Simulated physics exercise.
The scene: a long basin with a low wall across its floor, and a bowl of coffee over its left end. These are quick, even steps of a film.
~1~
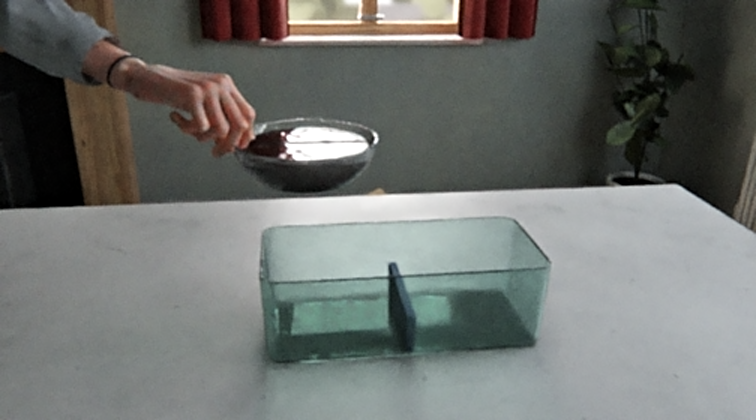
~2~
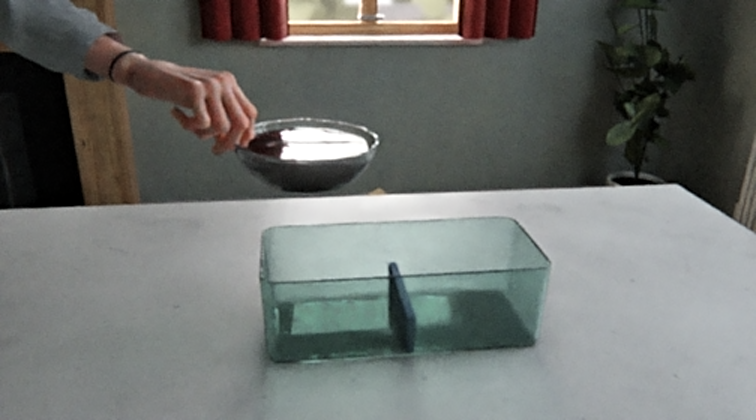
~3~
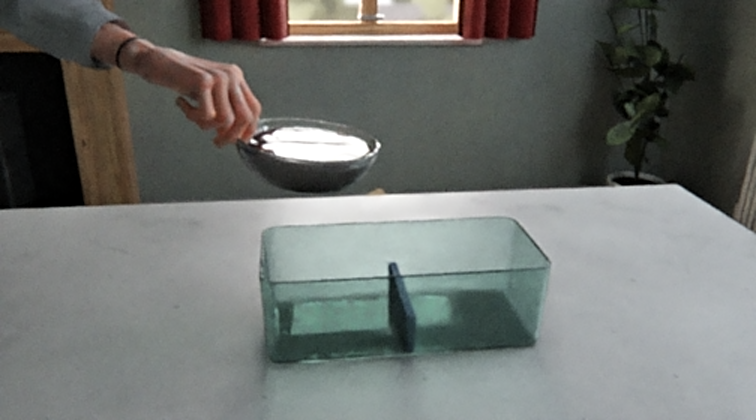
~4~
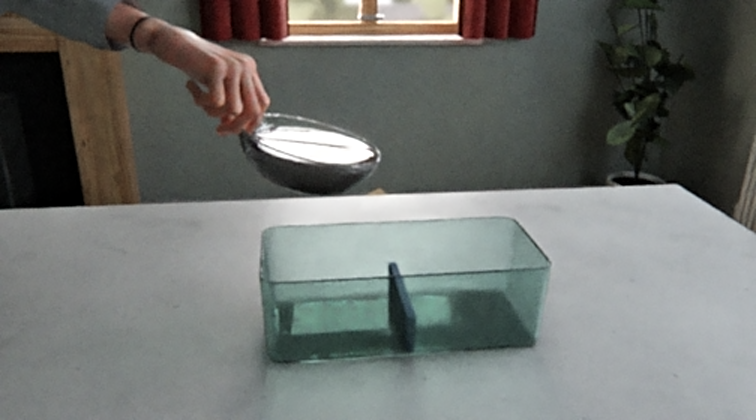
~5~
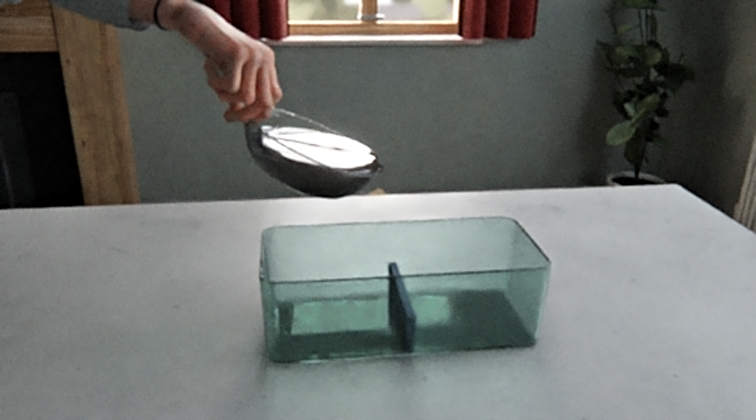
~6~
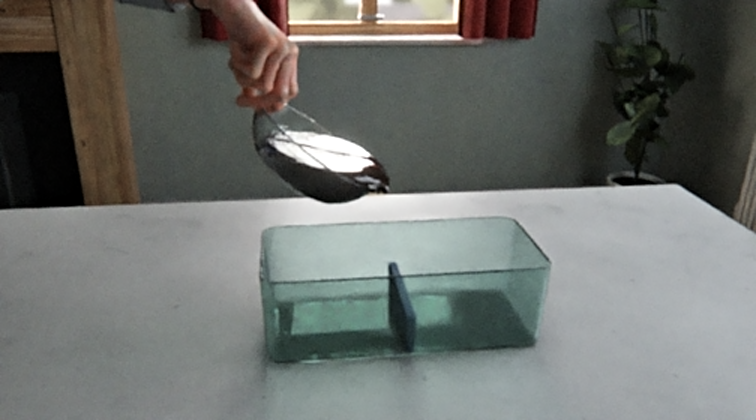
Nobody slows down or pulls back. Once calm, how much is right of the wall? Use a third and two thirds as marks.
The share right of the wall is between a third and two thirds.
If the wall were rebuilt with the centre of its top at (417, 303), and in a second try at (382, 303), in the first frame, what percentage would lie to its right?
In turn 40 and 70 in a hundred.
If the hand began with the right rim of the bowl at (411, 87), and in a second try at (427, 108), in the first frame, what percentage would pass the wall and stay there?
In turn 80 and 85 in a hundred.
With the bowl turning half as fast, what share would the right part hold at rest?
Close to 70 per cent.
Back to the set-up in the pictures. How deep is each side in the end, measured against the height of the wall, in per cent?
Some 20 per cent left and 30 right.
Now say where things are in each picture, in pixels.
In the first picture, it leans 0°; its right rim is at (376, 138); the coffee meets the walls at (237, 146) and (372, 143); the long basin's rim runs from (262, 254) to (532, 241); the wall's top is at (401, 288).
In the second picture, it leans 2°; its right rim is at (377, 140); the coffee meets the walls at (238, 145) and (372, 144).
In the third picture, it leans 7°; its right rim is at (378, 146); the coffee meets the walls at (239, 142) and (374, 148).
In the fourth picture, it leans 15°; its right rim is at (379, 156); the coffee meets the walls at (243, 138) and (375, 151).
In the fifth picture, it leans 25°; its right rim is at (378, 168); the coffee meets the walls at (250, 137) and (363, 158); 5 per cent is over the edge.
In the sixth picture, it leans 38°; its right rim is at (374, 183); the coffee meets the walls at (257, 140) and (351, 159); 15 per cent is over the edge.
A moment on, the tilt is 109° and 0 per cent is still to pour, 41 is left of the wall and 54 right of it.
Next, the tilt is 119° and 0 per cent is still to pour, 42 is left of the wall and 44 right of it.
Then the tilt is 119° and 0 per cent is still to pour, 46 is left of the wall and 51 right of it.
Later the tilt is 119° and 0 per cent is still to pour, 47 is left of the wall and 51 right of it.
At rest 47 per cent lies left of the wall, 51 right of it and 2 outside.
